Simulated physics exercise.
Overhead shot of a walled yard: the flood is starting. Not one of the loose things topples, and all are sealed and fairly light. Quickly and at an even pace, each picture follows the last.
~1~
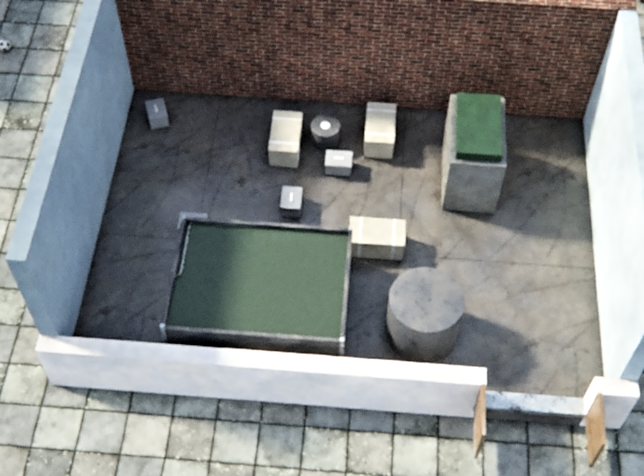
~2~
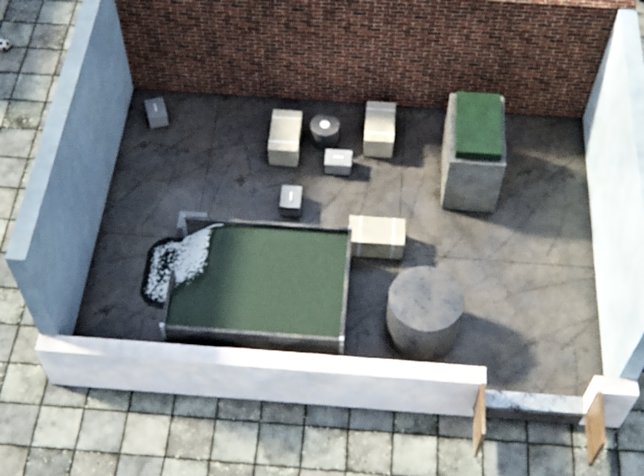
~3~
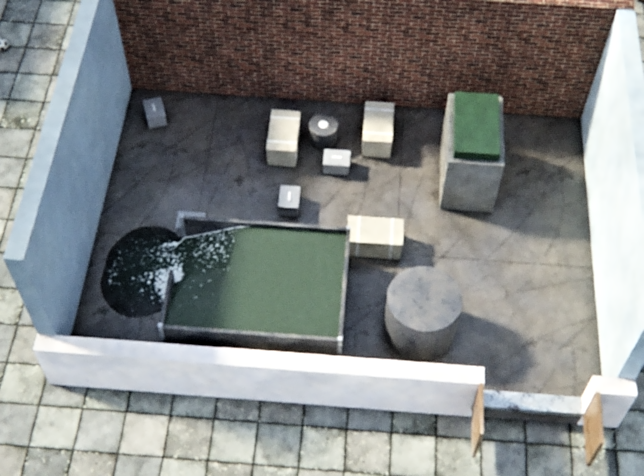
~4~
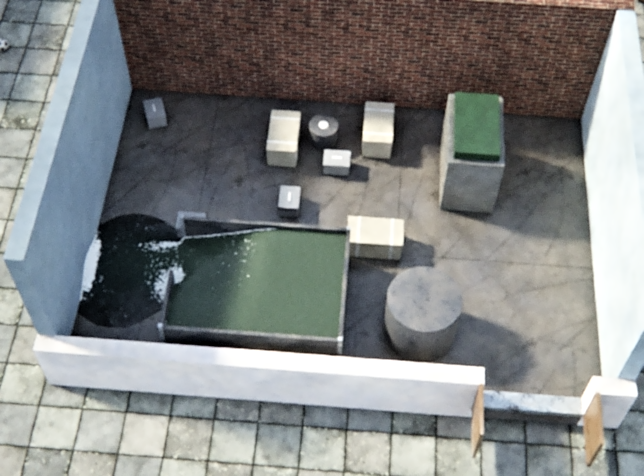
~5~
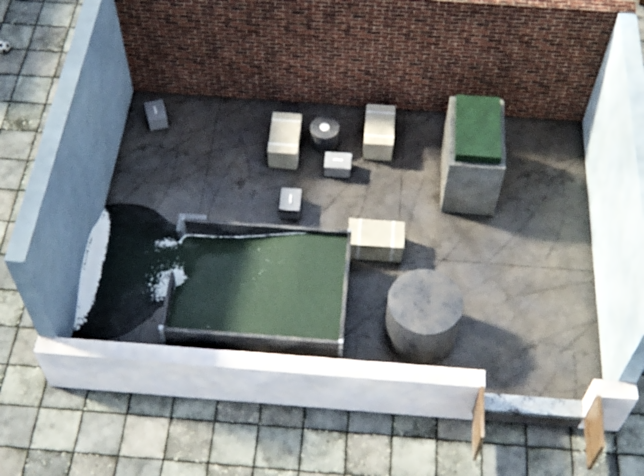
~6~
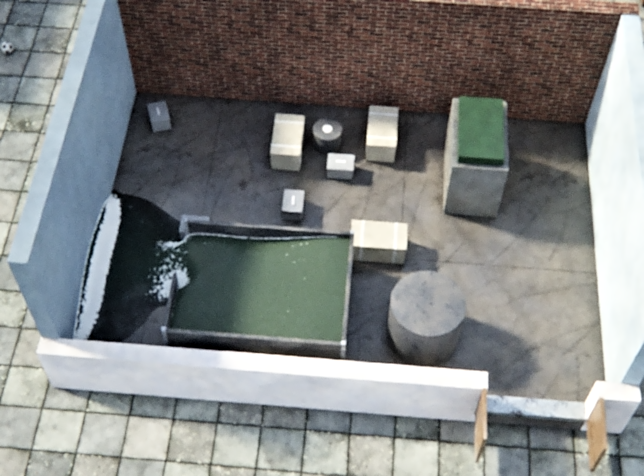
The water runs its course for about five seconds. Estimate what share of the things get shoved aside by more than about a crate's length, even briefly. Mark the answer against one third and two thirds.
One to two thirds of them.
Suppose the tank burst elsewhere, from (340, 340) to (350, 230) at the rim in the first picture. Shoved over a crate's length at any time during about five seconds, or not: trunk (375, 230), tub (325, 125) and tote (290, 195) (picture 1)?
Same order as named: Sent that far; not sent that far; not sent that far.
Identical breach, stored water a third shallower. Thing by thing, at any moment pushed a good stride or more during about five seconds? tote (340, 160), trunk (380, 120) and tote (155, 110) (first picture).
The first stopped before it, the second stopped before it, the third reached the mark.
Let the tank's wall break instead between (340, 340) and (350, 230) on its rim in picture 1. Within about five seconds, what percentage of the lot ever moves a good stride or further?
About 10 per cent.
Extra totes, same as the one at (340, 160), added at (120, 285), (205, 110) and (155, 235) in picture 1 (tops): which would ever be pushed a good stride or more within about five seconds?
Here's the rundown: Sent far off, sent far off, and finally sent far off.
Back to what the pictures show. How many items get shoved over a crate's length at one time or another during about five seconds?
It comes out at 5.
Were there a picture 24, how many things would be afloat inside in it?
Total: 1.
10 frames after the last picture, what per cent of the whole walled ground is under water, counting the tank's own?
I'd say around 30 in a hundred.
A moment on, 0 of 8 are well off their spots; 0 afloat.
Next, 1 of 8 are well off their spots; 1 afloat.
Later, 1 of 8 are well off their spots; 1 afloat.
In the end, 5 of 8 are well off their spots, and 5 have been at some point; 0 afloat.
